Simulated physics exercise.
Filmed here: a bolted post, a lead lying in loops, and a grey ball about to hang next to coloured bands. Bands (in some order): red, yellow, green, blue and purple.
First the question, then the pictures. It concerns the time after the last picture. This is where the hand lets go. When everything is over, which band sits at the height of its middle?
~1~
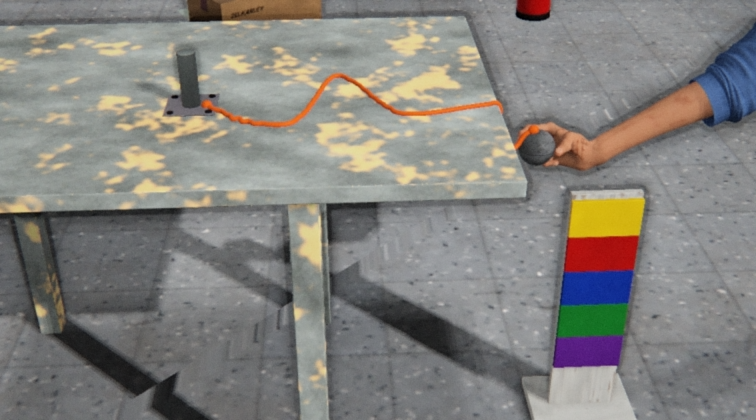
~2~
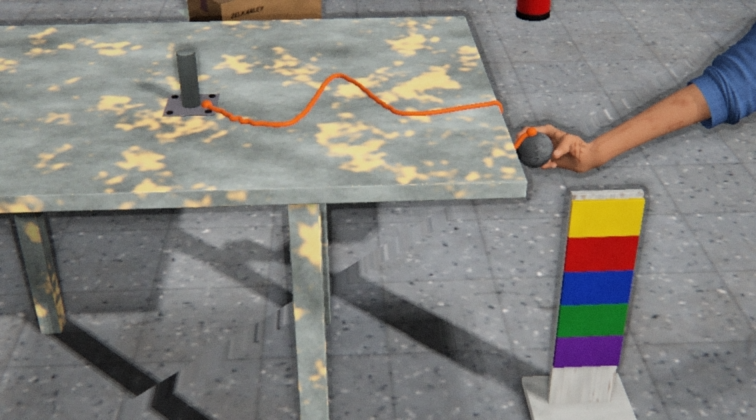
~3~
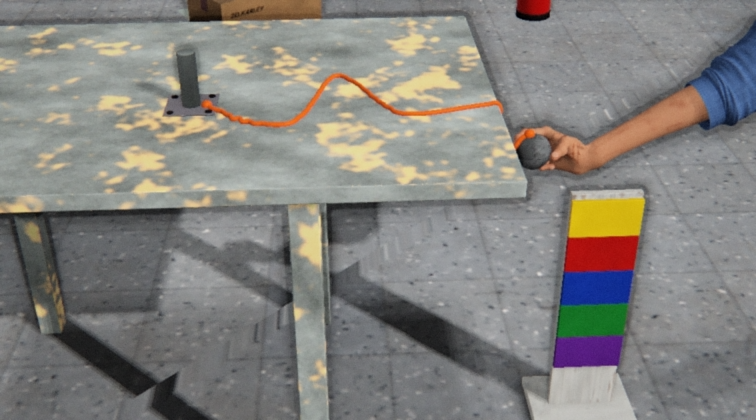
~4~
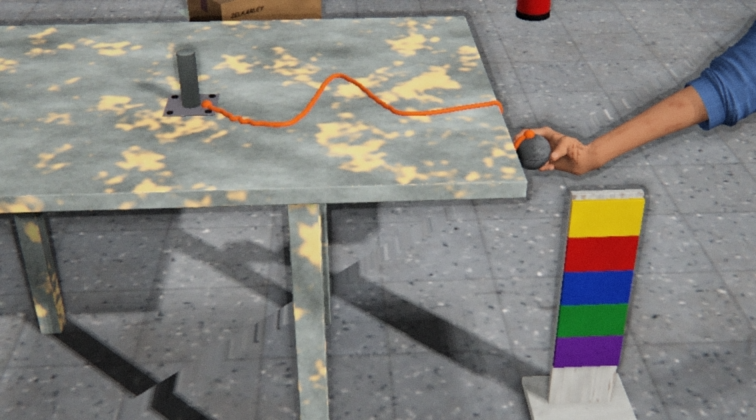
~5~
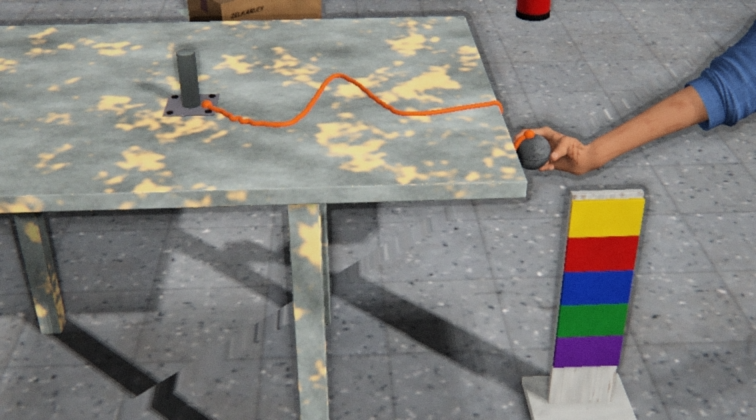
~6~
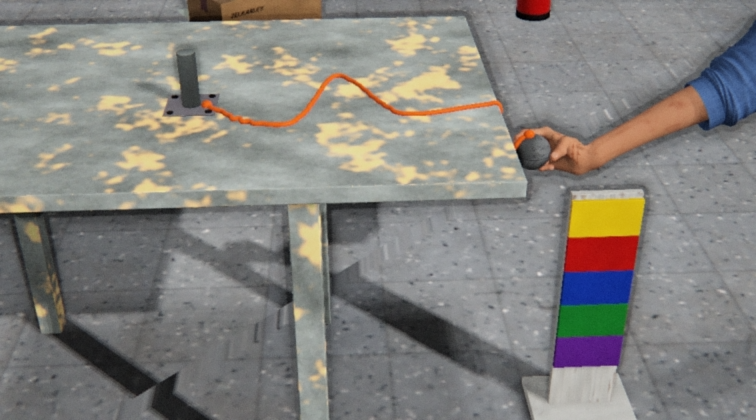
The green one.
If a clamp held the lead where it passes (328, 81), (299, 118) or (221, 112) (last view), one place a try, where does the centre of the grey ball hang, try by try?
Near (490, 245), (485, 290) and (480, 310).
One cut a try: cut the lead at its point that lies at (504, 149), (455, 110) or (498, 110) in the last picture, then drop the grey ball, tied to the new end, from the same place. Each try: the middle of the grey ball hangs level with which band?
Blue; yellow; red.
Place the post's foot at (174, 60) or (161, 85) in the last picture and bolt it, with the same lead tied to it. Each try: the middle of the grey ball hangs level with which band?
Result 1: Blue. Result 2: Blue.
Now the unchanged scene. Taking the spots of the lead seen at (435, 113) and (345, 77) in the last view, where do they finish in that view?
They go to (491, 183) and to (451, 96).
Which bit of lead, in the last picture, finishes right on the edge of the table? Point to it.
Roughly (369, 94).
Early on, ball near (503, 319); level with green.
Midway, ball near (469, 319); level with green.
Finally, ball near (481, 321); level with green. At green.
